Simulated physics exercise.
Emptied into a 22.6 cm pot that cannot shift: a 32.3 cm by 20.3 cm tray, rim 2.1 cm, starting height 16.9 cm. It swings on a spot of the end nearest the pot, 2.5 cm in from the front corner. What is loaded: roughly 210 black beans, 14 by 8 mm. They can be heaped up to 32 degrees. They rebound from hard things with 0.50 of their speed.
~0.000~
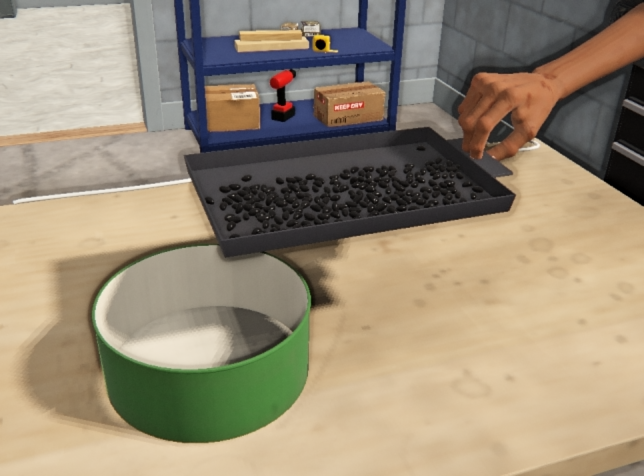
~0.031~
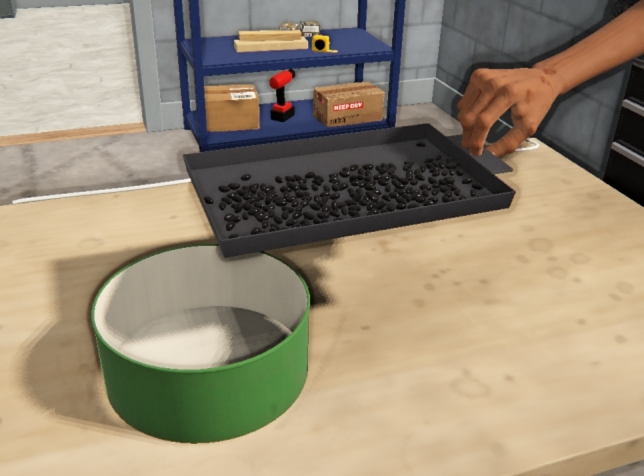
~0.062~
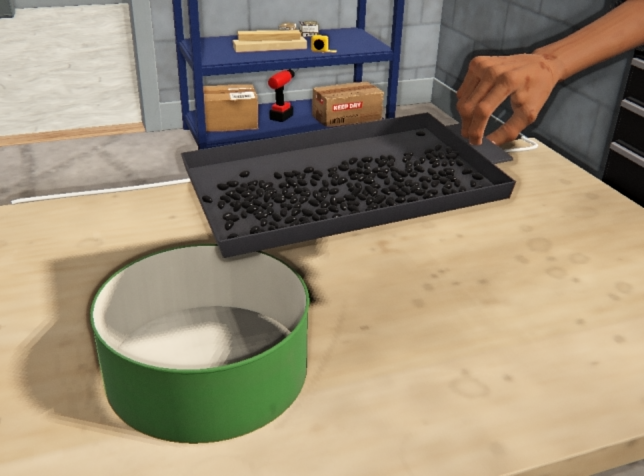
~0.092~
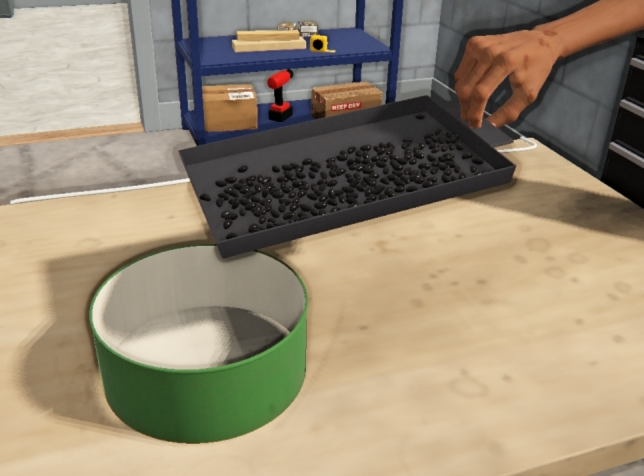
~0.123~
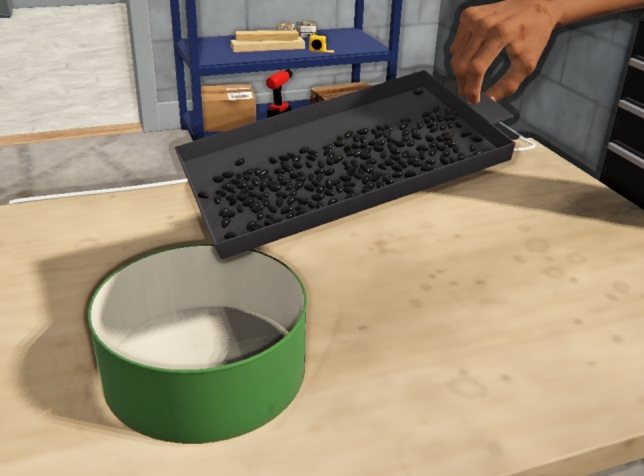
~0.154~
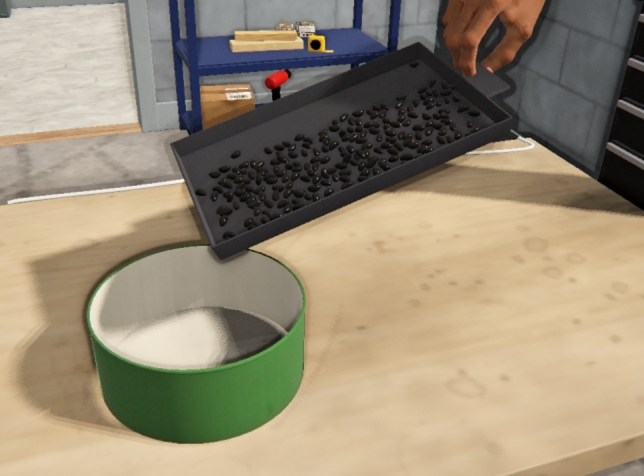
A dark tray scattered with black beans tilted slowly at first, then more steeply, as a hand raised its right end, while its left end stayed low beside a green pot on a wooden table.
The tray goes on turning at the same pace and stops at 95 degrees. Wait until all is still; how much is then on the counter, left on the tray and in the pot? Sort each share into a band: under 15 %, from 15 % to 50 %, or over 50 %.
Counter: From 15 % to 50 %; tray: Under 15 %; pot: Over 50 %.
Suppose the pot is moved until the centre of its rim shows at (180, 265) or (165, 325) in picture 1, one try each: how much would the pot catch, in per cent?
35 and 90 %.
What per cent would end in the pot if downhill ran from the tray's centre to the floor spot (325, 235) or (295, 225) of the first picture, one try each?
The share comes to roughly 55 in a hundred, then roughly 70 in a hundred.
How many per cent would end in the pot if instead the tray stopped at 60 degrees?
In that case, near 60 percent.
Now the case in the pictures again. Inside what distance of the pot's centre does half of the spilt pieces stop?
Roughly 34 centimetres.
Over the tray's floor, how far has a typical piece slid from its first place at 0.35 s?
It has moved some 2 cm from its start.
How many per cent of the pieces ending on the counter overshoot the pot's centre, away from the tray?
100 %.
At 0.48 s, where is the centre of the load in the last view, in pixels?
Somewhere about (207, 200) in the last view.
Then, at 0.35 s, tilt 58 degrees; the tray holds 100 %, the pot 0 %.
After 0.48 s, tilt 85 degrees; the tray holds 100 %, the pot 0 %.
After 0.74 s, tilt 95 degrees; the tray holds 5 %, the pot 70 %.
By 2.0 s all is still; counter 25 %, tray 0 %, pot 75 %.
